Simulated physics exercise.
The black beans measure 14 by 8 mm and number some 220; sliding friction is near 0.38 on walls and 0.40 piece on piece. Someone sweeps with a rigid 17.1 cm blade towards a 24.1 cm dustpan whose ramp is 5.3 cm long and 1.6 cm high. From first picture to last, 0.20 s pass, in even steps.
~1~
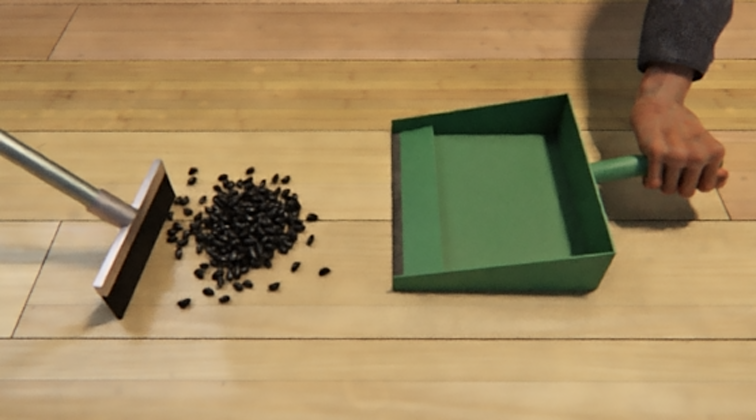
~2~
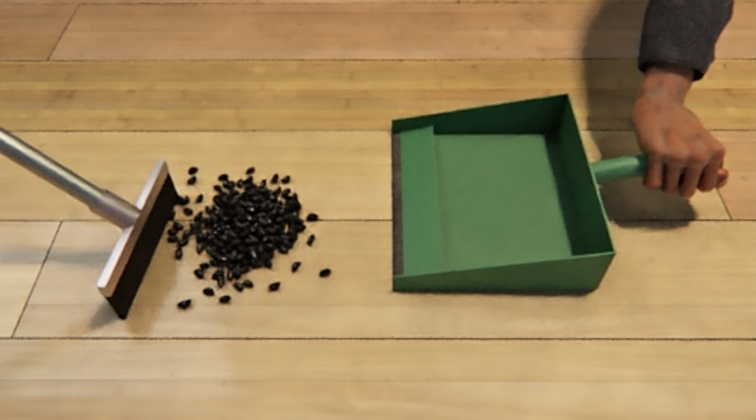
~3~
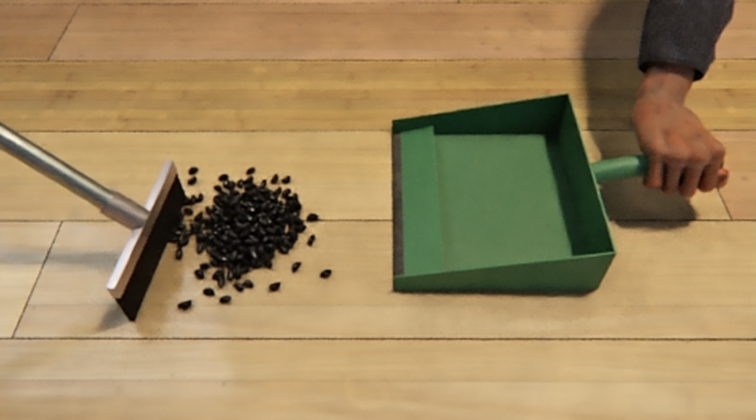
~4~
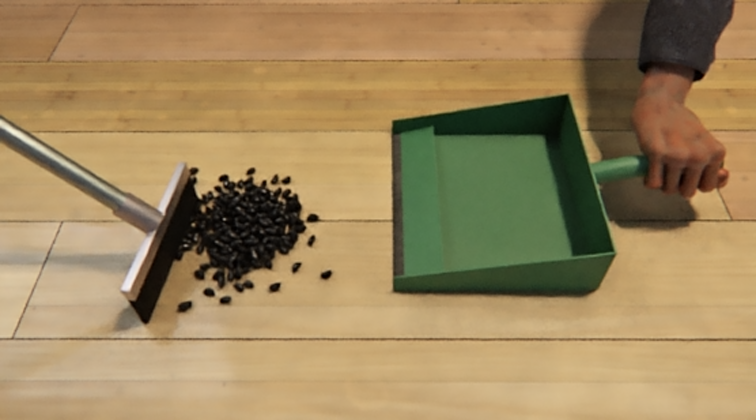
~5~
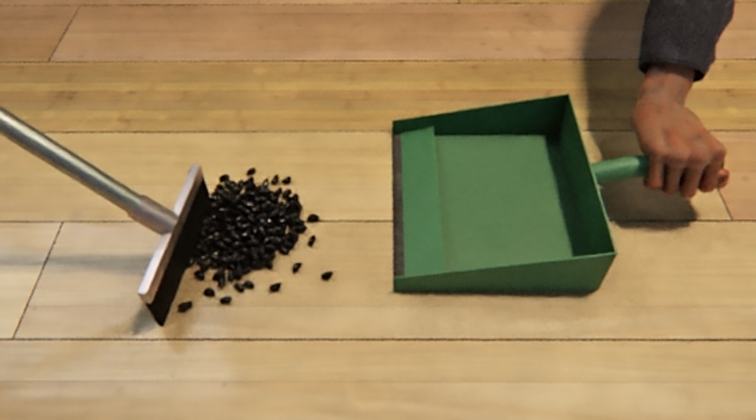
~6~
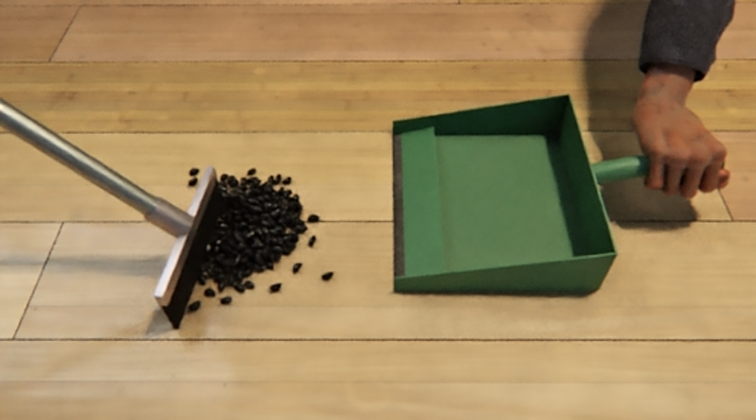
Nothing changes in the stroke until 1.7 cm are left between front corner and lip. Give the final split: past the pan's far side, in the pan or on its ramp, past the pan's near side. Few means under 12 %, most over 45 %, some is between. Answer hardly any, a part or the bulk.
Past the pan's far side: Hardly any; in the pan or on its ramp: A part; past the pan's near side: A part.
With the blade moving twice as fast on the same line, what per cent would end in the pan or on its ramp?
In that case some 35 per cent.
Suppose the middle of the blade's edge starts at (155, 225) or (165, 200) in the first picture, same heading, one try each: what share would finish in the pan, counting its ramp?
About 40 and 40 per cent.
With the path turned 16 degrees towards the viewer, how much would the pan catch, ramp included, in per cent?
Then about 5 per cent.
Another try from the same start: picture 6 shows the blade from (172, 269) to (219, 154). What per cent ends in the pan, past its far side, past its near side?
Pan 25, far 0, near 10.
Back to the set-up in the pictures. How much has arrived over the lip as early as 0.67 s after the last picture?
Near 25 per cent so far.
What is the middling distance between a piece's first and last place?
Roughly 18 cm.
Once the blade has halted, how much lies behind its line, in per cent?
About 35 per cent.
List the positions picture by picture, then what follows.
In the first picture, blade from (103, 290) to (160, 168), moved 0.0 cm, 0 of the pieces shifted so far; middle of the pieces at (243, 225); pan at (499, 204).
In the second picture, blade from (106, 290) to (163, 169), moved 0.3 cm, 1 of the pieces shifted so far; middle of the pieces at (244, 225).
In the third picture, blade from (116, 292) to (172, 170), moved 1.3 cm, 5 of the pieces shifted so far; middle of the pieces at (244, 225).
In the fourth picture, blade from (130, 294) to (184, 172), moved 2.8 cm, 15 of the pieces shifted so far; middle of the pieces at (244, 225).
In the fifth picture, blade from (147, 297) to (198, 174), moved 4.5 cm, 48 of the pieces shifted so far; middle of the pieces at (246, 225).
In the sixth picture, blade from (163, 299) to (212, 176), moved 6.1 cm, 145 of the pieces shifted so far; middle of the pieces at (250, 228); pan at (501, 204).
Then, 0.23 s after the last picture, middle of the blade 12 cm from the lip; 0 % over the lip, far side 0 %, near side 10 %.
Then, 0.39 s after the last picture, middle of the blade 6 cm from the lip; 5 % over the lip, far side 0 %, near side 15 %.
Then, 0.67 s after the last picture, middle of the blade 3 cm from the lip; 25 % over the lip, far side 0 %, near side 15 %.
In the end, far side 0 %, pan 25 %, near side 15 %, in front of the lip or behind the blade 60 %.
